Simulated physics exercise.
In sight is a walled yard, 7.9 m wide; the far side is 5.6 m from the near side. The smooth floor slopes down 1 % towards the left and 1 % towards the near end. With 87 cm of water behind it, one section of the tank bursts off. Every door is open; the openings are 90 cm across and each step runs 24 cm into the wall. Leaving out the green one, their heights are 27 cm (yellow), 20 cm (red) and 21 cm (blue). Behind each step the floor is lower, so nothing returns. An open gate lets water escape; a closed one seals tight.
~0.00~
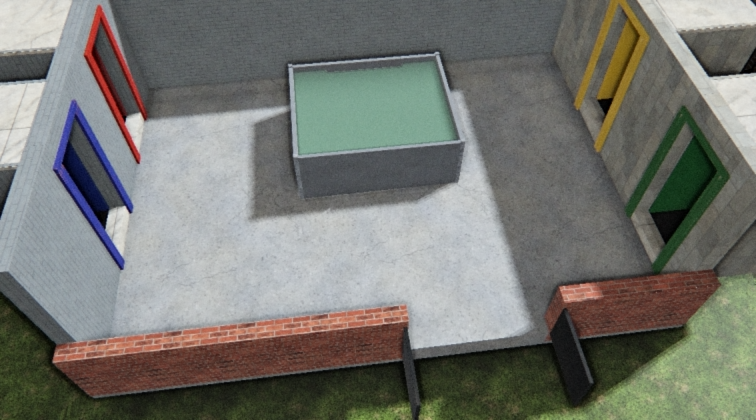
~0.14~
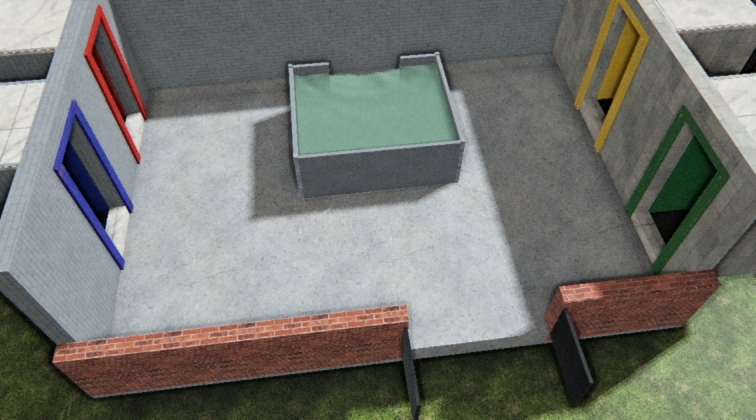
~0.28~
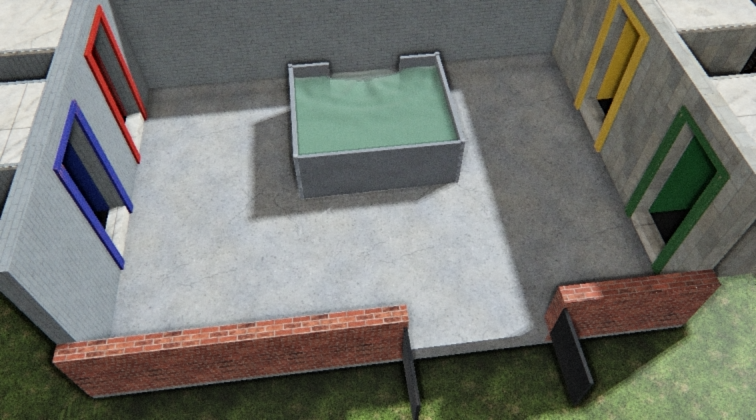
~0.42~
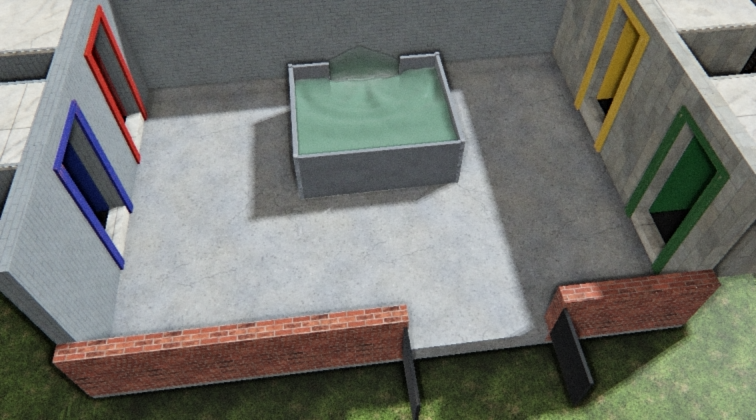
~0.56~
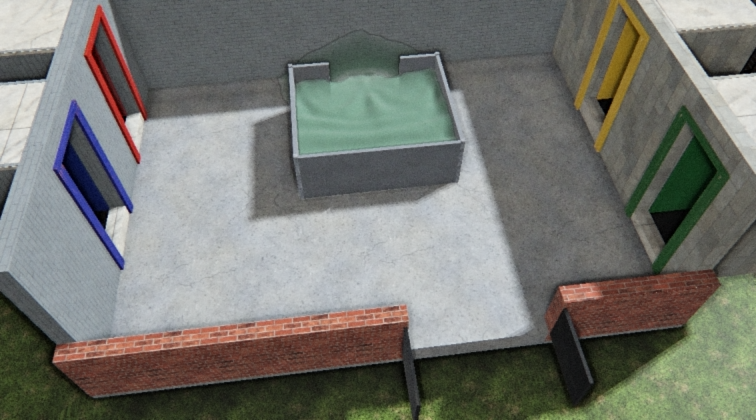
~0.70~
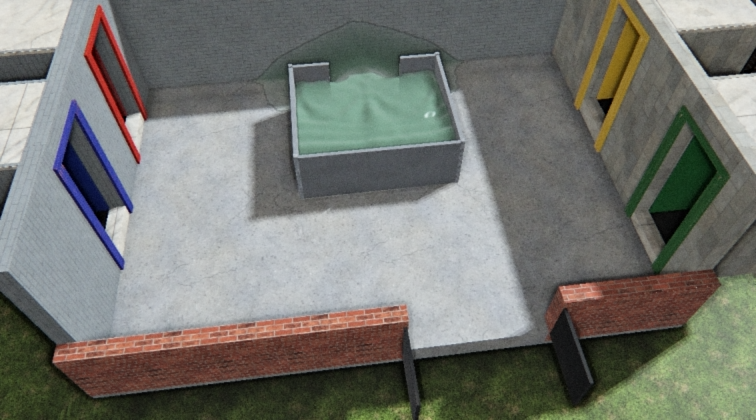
Walled yard with coloured doorways, a section of the central tank's far wall opening and greenish water pouring out and spreading behind it.
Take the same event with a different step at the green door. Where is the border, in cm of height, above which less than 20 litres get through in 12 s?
Some 8.5 cm above the ground.
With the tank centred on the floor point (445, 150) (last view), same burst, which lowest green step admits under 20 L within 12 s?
About 14.5 cm.
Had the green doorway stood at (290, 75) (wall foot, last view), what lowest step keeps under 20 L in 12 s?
About 23 cm.
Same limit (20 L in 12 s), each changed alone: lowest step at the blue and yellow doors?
Roughly 9.0 cm at blue and 15 cm at yellow.
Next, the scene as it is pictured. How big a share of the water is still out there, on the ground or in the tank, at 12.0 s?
Some 80 per cent remains.
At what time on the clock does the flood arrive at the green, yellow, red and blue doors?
Green 2.6 s, yellow 1.6 s, red 1.4 s, blue 2.2 s.
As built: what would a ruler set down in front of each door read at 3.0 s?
In cm: Green 5, yellow 20, red 30, blue 13.
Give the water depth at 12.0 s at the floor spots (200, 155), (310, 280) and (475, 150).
In that order: 7, 10 and 4 cm.
After 1.4 s water covers 25 % of the floor, deepest (67 cm) near (358, 76); it has not reached the green door.
After 3.0 s water covers 50 % of the floor, deepest (38 cm) near (358, 76); 5 cm at the green door, 0 litres in over its 16 cm step.
After 12.0 s water covers 95 % of the floor, deepest (16 cm) near (106, 370); 12 cm at the green door, 0 litres in over its 16 cm step.
At the green door as built, the water arrived by 2.6 s and peaked near 13 cm at 11.0 s.
Run again over the same 12 s with other heights there, 36 litres in over 7 cm, 11 litres over 10 cm. The limit of 20 litres is kept from about 8.5 cm up.
